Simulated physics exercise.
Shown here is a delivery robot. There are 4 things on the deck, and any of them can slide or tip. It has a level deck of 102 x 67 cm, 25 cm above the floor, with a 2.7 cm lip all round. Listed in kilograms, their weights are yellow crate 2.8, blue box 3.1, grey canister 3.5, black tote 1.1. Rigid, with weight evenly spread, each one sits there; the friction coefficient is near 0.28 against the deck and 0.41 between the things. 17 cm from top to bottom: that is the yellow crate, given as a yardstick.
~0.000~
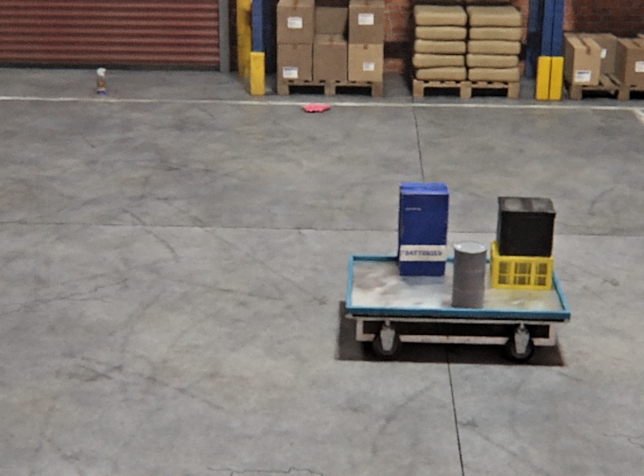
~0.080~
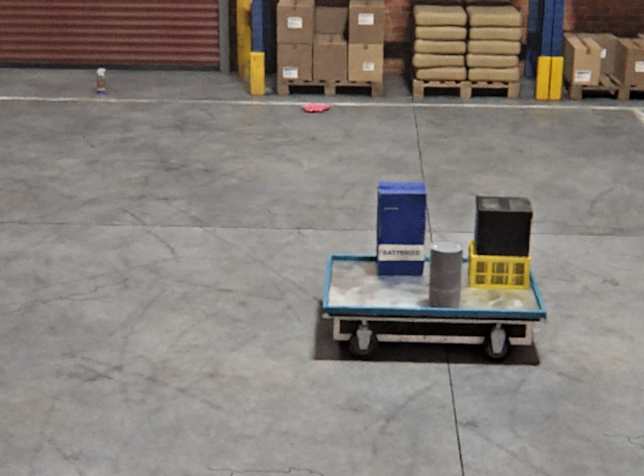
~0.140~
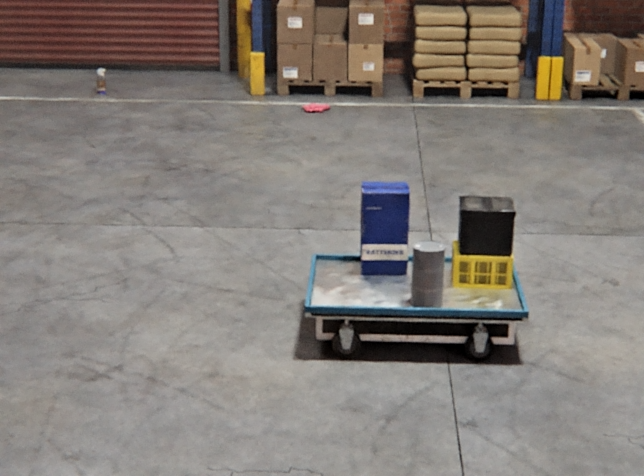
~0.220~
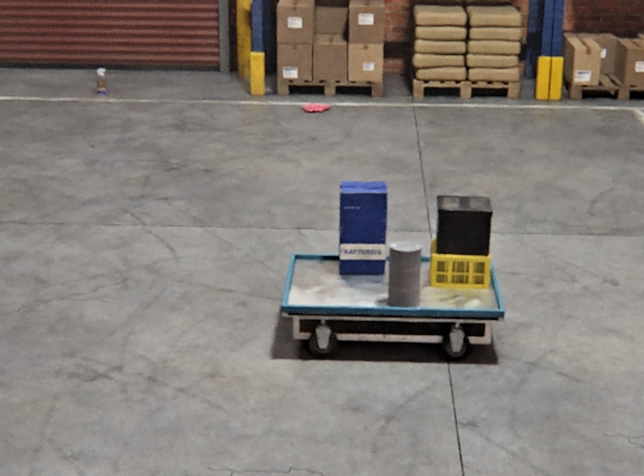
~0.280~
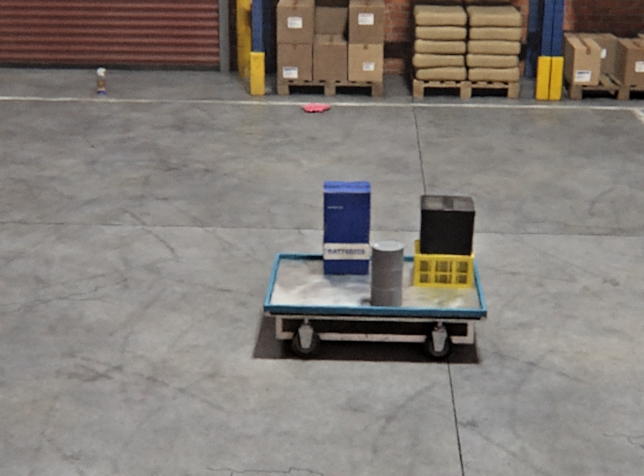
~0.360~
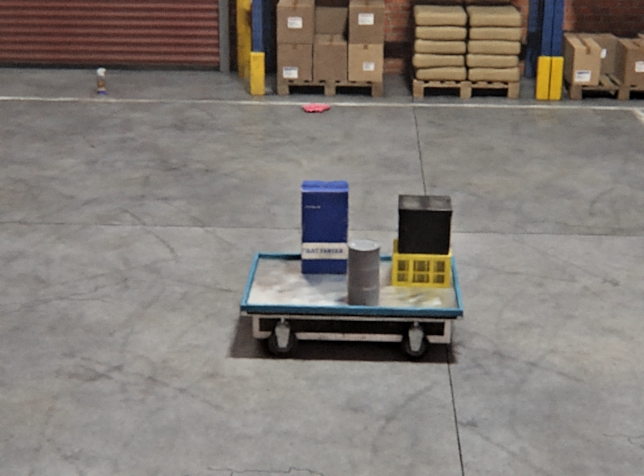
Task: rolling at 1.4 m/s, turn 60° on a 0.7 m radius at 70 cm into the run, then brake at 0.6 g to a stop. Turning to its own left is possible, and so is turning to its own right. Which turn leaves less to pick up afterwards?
Going right is better.
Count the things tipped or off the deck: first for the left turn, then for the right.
With a left turn it's 1; with a right turn it's 0.
Turning left. At 0.86 s, cart has run 120 cm, turned 29°; blue box leaning 24° near (167, 237); grey canister slid 7 cm.
After 1.16 s, cart has run 162 cm, turned 58°; blue box now off the deck; yellow crate slid 5 cm near (192, 287); grey canister slid 13 cm.
After 1.56 s, cart has run 190 cm, turned 60°, stopped; yellow crate slid 16 cm near (130, 316); grey canister slid 22 cm; black tote slid 19 cm.
At rest (2.1 s), off the deck, blue box; not toppled but over 10 cm from the start, yellow crate, grey canister and black tote. In the last view, yellow crate near (122, 320), blue box near (16, 370).
Turning right instead, nothing is lost, 0 of 4 in all.
